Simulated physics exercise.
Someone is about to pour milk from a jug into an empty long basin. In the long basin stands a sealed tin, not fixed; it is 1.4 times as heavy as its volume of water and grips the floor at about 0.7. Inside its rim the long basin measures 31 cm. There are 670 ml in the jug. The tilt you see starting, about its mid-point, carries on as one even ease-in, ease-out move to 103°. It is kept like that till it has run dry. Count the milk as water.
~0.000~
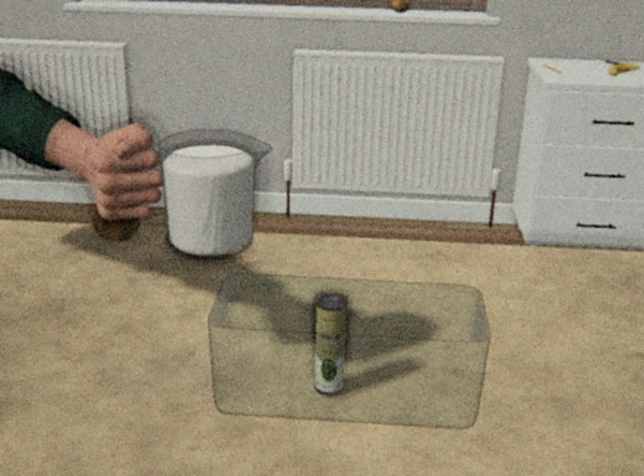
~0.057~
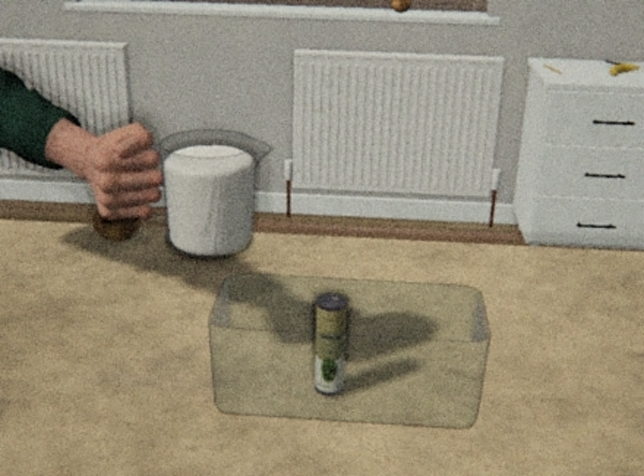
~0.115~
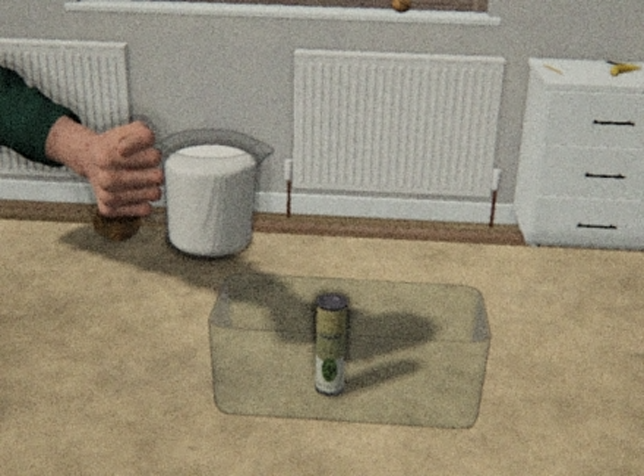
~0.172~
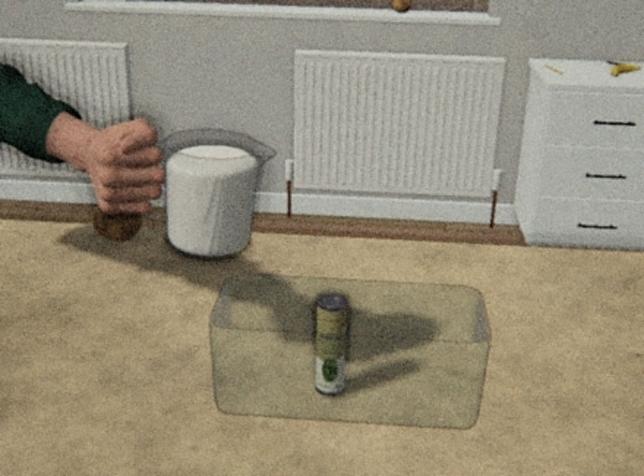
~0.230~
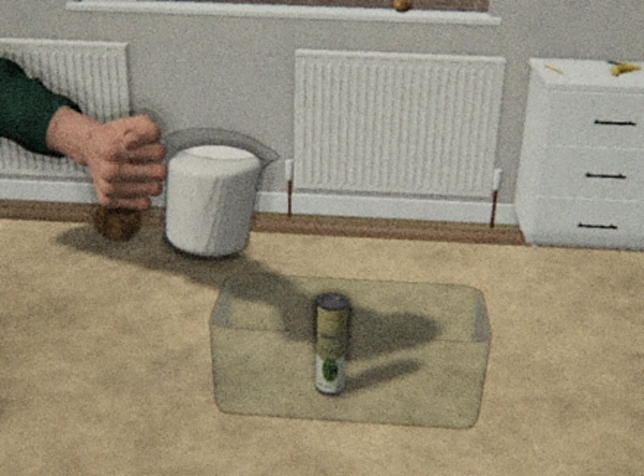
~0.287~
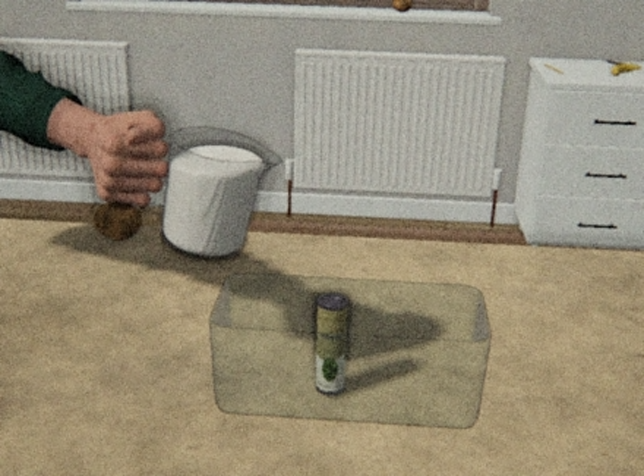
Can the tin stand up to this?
The tin keeps standing.
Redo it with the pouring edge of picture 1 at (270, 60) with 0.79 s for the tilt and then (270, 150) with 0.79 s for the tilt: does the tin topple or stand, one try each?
First it keeps standing; then it goes over.
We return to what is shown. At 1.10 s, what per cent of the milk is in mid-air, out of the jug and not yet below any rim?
About 18 per cent.
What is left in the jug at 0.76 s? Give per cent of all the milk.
About 80 per cent.
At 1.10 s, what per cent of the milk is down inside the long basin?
Near 52 in a hundred.
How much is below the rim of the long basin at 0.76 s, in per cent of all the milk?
About 4 per cent.
Then, 0.76 s in, the tilt is 61° and 81 per cent is still to pour; the tin stands where it began.
Then, 1.10 s in, the tilt is 95° and 29 per cent is still to pour; the tin stands where it began.
Then, 1.46 s in, the tilt is 103° and 3 per cent is still to pour; the tin stands where it began.
Then, 1.85 s in, the tilt is 103° and 0 per cent is still to pour; the tin stands where it began.
Finally, the tin stands where it began.
